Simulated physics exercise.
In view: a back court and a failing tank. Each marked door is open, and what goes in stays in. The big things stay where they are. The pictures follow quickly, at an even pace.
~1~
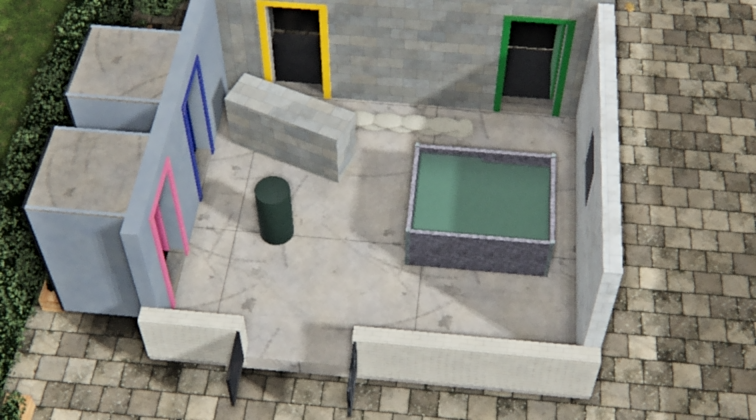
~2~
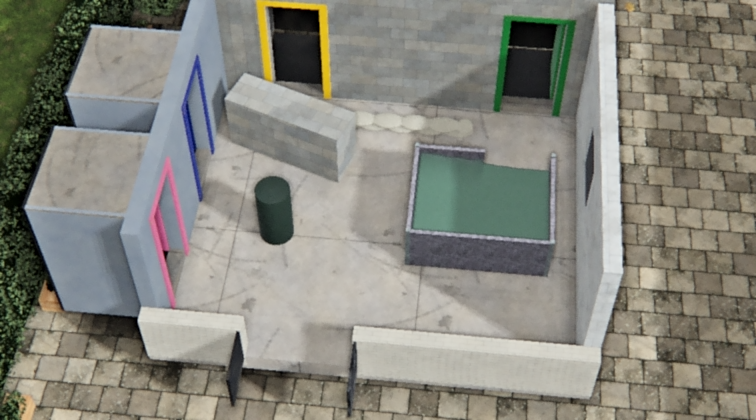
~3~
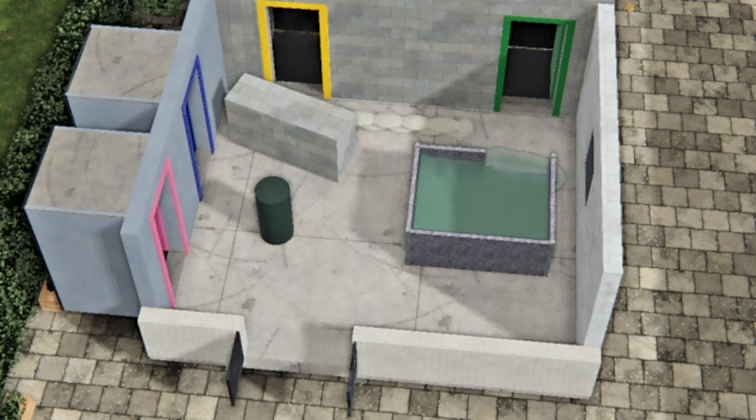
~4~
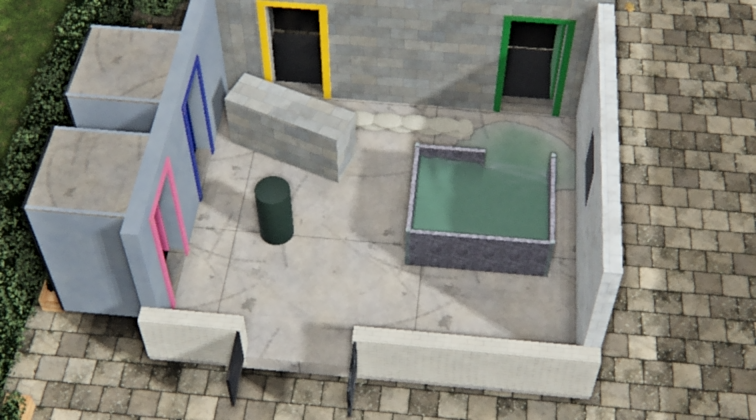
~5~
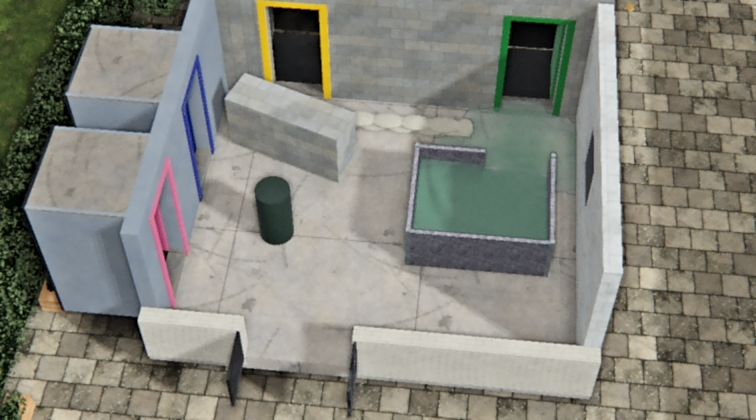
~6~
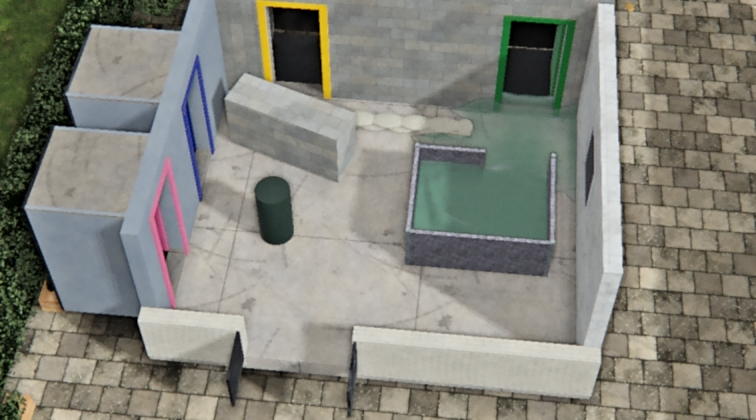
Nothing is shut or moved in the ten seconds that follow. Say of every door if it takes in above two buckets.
In the end: The yellow door floods; the green door floods; the blue door holds within the limit; the pink door holds within the limit.
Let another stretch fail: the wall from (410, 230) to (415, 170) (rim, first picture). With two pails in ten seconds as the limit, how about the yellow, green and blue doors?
One by one: The yellow one takes less; the green one is under; the blue one lets more in.
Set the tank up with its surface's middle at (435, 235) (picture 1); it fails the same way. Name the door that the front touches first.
It is the green door.
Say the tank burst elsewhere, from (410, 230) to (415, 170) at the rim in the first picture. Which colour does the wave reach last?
It is the one in green.
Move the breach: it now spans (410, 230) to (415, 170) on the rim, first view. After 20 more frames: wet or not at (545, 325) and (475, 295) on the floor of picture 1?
In that order: Free of water, free of water.
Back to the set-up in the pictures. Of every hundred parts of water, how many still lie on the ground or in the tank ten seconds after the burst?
Close to 68 %.
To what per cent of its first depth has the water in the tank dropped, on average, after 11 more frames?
About 46 per cent.
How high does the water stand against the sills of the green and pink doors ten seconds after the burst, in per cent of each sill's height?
Roughly 70 per cent, then 40 per cent.
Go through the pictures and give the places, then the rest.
The water tank at (482, 196) is whole and still, in the first picture.
Water pours out on the water tank's far side and has run to a hidden place, in the second picture.
Water pours out on the water tank's far side and has run to a hidden place, in the third picture.
The front is at (497, 125), out from the gap on the water tank's far side, in the fourth picture.
Water pours out on the water tank's far side and has run to (561, 117), in the fifth picture.
Water pours out on the water tank's far side and has run to (551, 101), in the sixth picture.
A moment on, water covers 20 % of the floor; the yellow door not reached, the green door far over two buckets in, the blue door not reached, the pink door not reached.
Next, water covers 25 % of the floor; the yellow door wet at the sill, nothing in, the green door far over two buckets in, the blue door not reached, the pink door not reached.
Then, water covers 40 % of the floor; the yellow door under two buckets in, the green door far over two buckets in, the blue door wet at the sill, nothing in, the pink door not reached.
Later, water covers 75 % of the floor; the yellow door under two buckets in, the green door far over two buckets in, the blue door wet at the sill, nothing in, the pink door wet at the sill, nothing in.
In the end, water covers 95 % of the floor; the yellow door far over two buckets in, the green door far over two buckets in, the blue door wet at the sill, nothing in, the pink door wet at the sill, nothing in.
